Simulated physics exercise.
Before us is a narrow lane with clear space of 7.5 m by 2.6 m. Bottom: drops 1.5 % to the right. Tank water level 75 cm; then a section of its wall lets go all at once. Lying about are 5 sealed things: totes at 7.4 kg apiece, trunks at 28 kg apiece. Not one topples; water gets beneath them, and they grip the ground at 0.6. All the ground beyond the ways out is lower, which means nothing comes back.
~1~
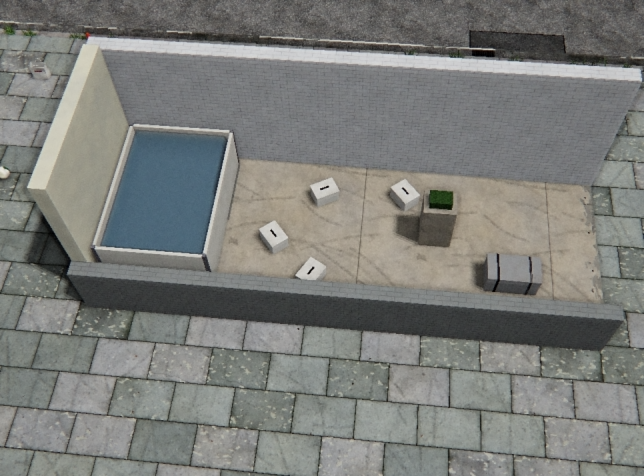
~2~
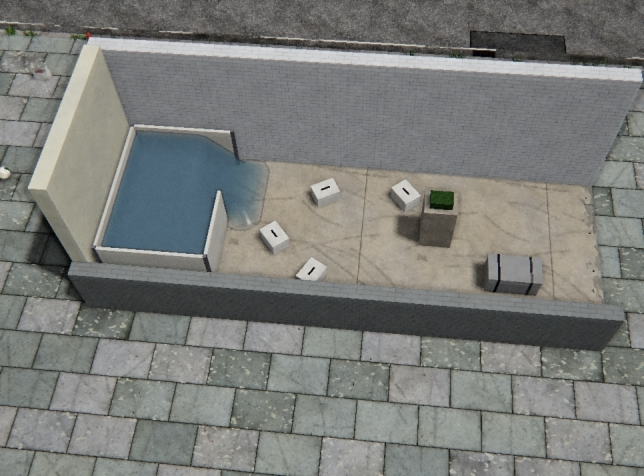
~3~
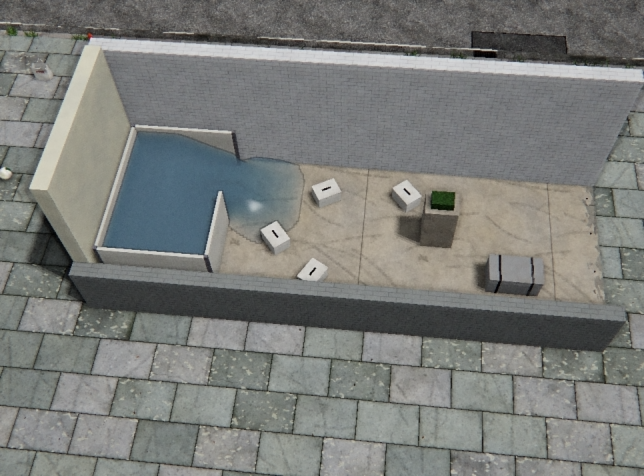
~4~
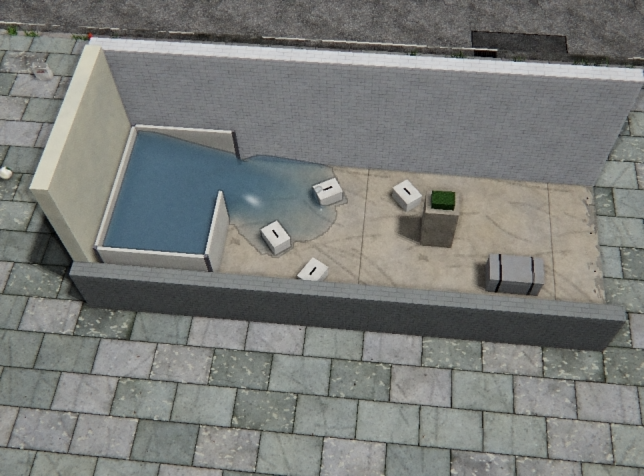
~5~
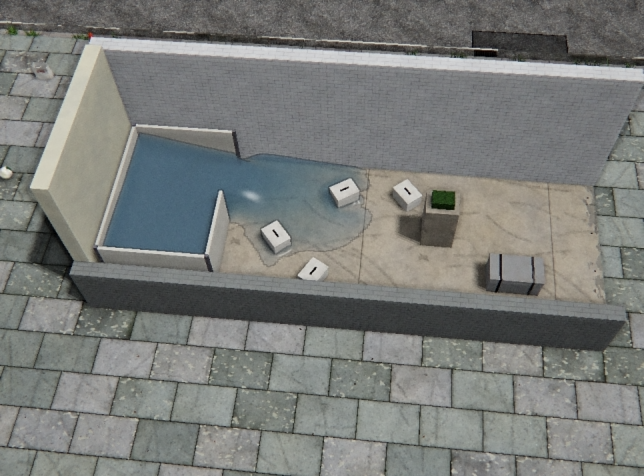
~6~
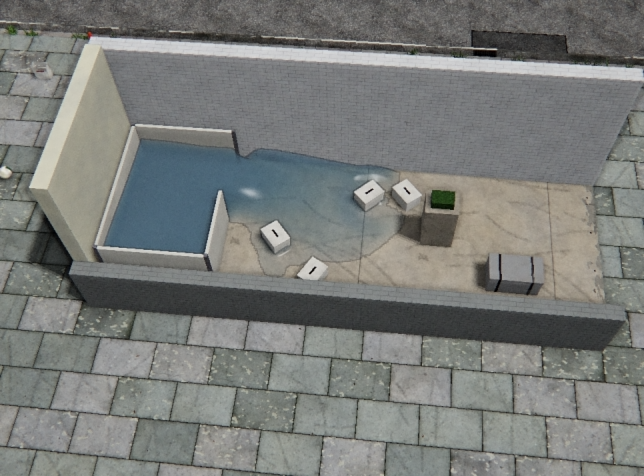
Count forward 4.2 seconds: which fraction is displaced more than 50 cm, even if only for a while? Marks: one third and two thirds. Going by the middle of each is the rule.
Most likely less than two thirds of them, but a third at minimum.
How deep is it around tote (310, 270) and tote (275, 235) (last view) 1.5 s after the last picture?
1 and 1 cm.
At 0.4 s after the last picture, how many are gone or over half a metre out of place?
The answer is 1.
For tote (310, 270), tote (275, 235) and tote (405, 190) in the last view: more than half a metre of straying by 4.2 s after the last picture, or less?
First stays inside the line, second stays inside the line, third crosses the line.
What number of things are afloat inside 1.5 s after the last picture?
Just then, the number is 1.
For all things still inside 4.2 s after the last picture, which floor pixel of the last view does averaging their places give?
Around (290, 261).
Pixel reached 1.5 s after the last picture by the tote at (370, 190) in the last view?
Roughly (576, 223) in the same view.
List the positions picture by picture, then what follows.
In the first frame, a tote at (324, 188), on the bottom; a tote at (273, 233) rests on the ground; water covers 3.6 m2; 0 of 5 have shifted.
In the second frame, a tote at (325, 189) rests on the ground; a tote at (274, 234), on the bottom; water covers 4.3 m2; 0 of 5 have shifted.
In the third frame, a tote at (326, 189) rests on the ground; a tote at (275, 234), on the bottom; water covers 5.2 m2; 0 of 5 have shifted.
In the fourth frame, a tote at (328, 189) rests on the ground; a tote at (275, 234), on the bottom; water covers 6.1 m2; 0 of 5 have shifted.
In the fifth frame, a tote at (344, 189), on the bottom, 29 cm from its start; a tote at (275, 234), on the bottom; water covers 7.1 m2; 1 of 5 have shifted.
In the sixth frame, a tote at (369, 192), on the bottom, 70 cm from its start; a tote at (275, 234) rests on the ground; water covers 8.2 m2; 1 of 5 have shifted.
Then, 0.4 s after the last picture 1 of 5 are over 50 cm from their spots; 0 afloat.
Then, 1.5 s after the last picture 2 of 5 are over 50 cm from their spots; 1 afloat.
Then, 2.8 s after the last picture 3 of 5 are over 50 cm from their spots; 1 afloat.
Then, 4.2 s after the last picture 3 of 5 are over 50 cm from their spots, and 3 have been at some point; 0 afloat.
